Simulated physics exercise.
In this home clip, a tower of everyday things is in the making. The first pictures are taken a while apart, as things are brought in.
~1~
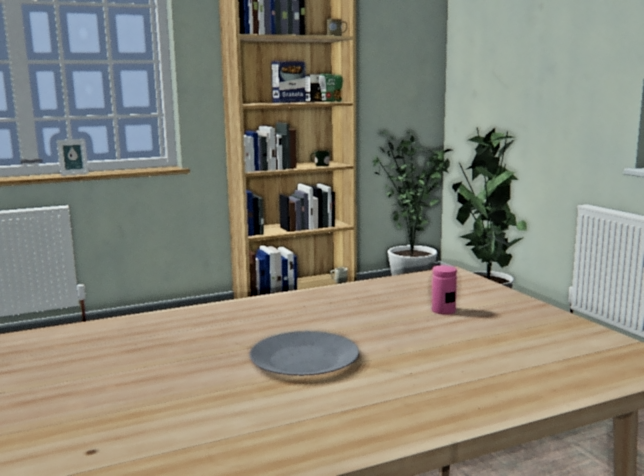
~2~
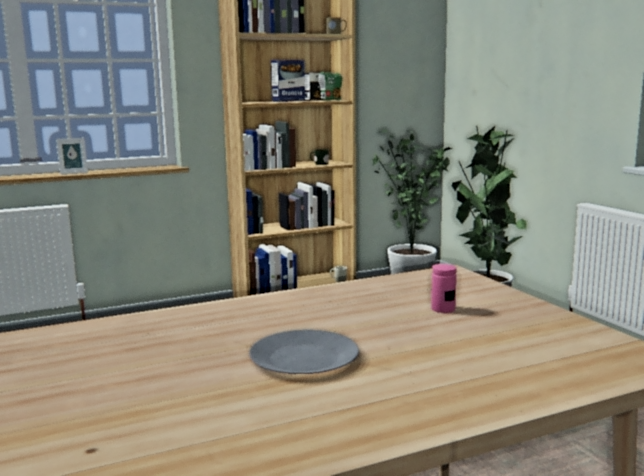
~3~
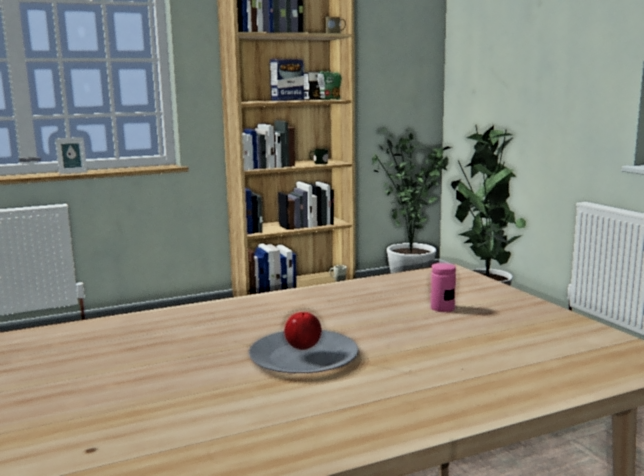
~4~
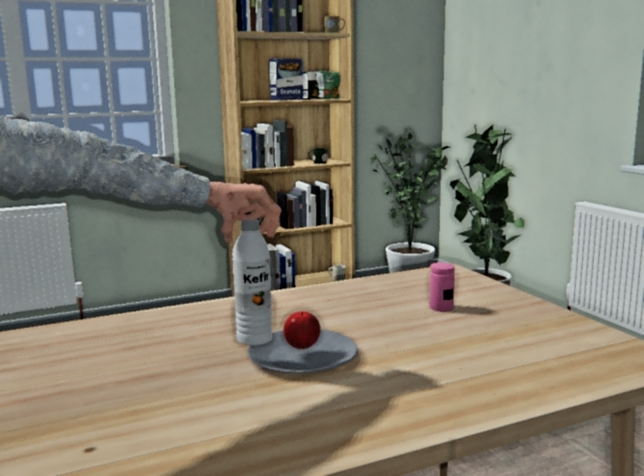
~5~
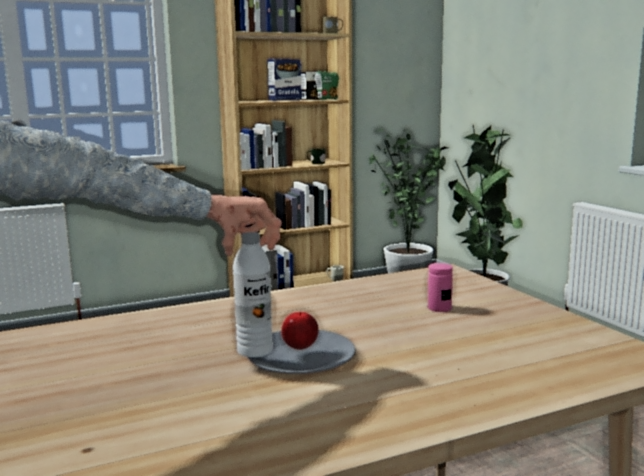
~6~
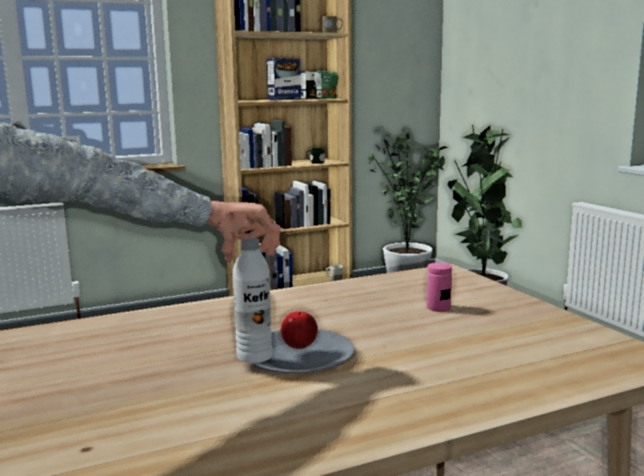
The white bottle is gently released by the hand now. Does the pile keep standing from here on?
The stack stays intact.
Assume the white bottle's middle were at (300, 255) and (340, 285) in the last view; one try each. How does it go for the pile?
First attempt - it comes down; second attempt - it does not fall.
Then, 0.20 s on from there, no change.
Then, 0.60 s on from there, white bottle resting near (252, 300).
In the end, all 4 unmoved. At the end, from the last picture's camera, white bottle near (252, 300). The pile holds.
